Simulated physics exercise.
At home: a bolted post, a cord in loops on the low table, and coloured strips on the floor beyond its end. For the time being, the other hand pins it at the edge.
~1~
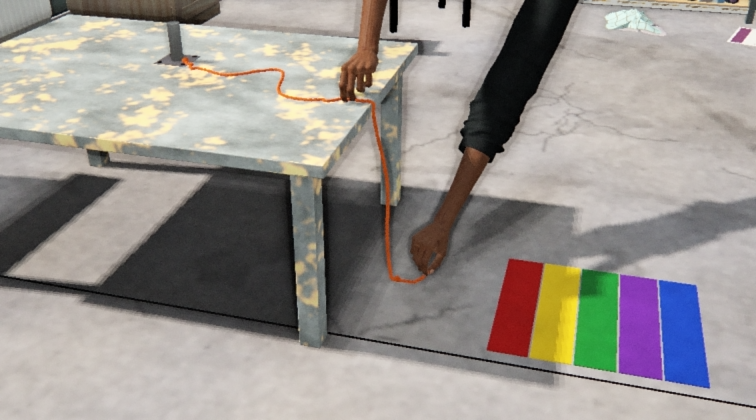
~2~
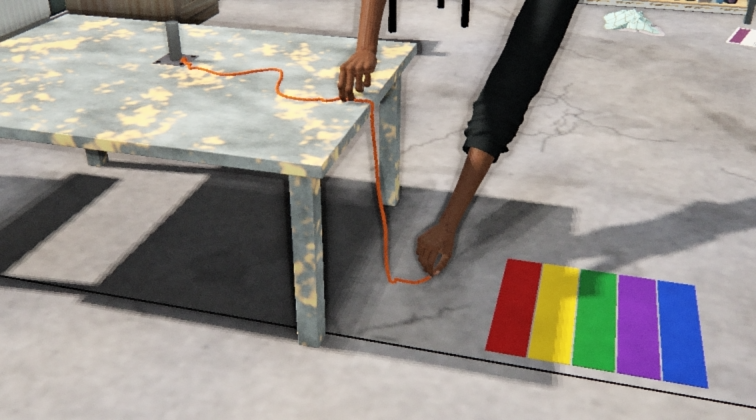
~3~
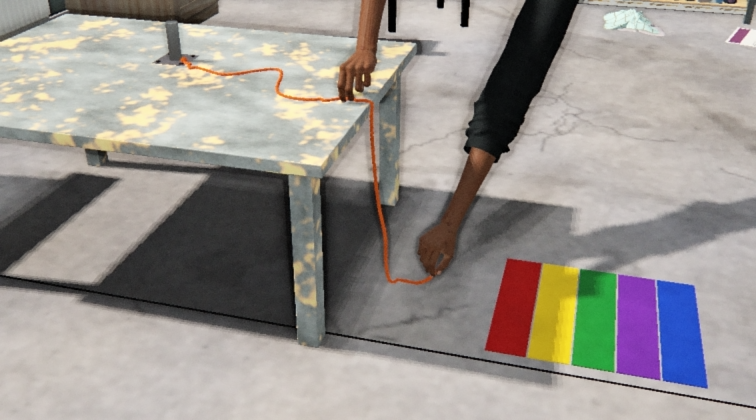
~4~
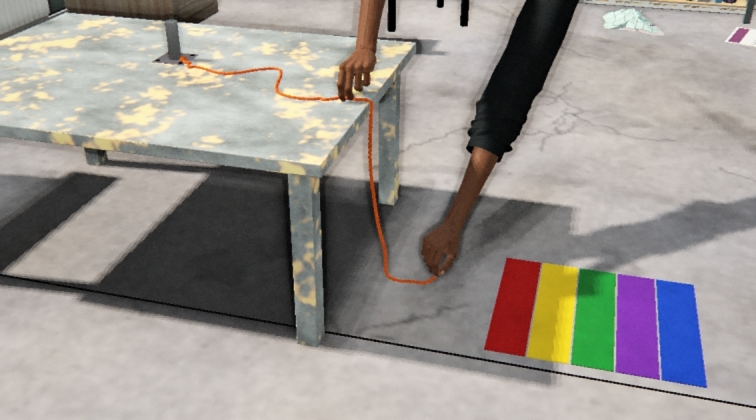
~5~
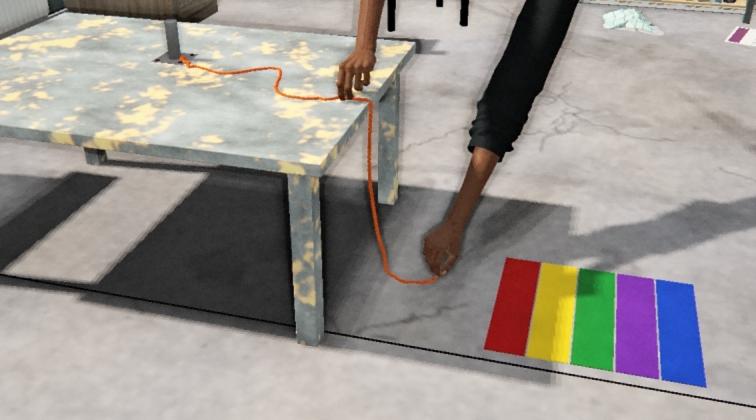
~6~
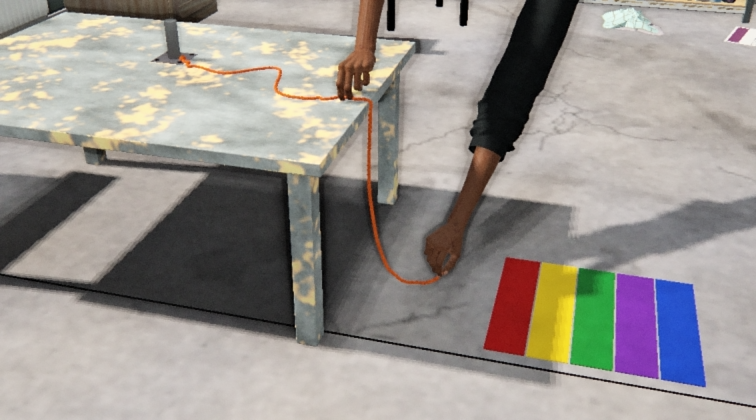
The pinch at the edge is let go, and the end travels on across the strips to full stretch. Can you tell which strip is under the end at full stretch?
Yes, the purple one.
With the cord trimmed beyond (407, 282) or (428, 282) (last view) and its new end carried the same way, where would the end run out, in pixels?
In order, roughly (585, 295) and (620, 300).
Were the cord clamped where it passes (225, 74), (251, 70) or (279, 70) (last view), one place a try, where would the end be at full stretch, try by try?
Pixel places, try by try: (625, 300), (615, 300), (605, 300).
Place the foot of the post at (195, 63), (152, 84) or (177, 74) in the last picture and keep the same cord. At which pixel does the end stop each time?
Try by try: (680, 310), (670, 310) and (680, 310).
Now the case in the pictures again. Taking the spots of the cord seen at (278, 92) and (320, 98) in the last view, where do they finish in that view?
First point (358, 88), second point (397, 111).
Soon after, end near (579, 294); over green.
Then, end near (619, 300); over purple.
At full stretch, end near (643, 304); over purple. It gets as far as the purple strip.
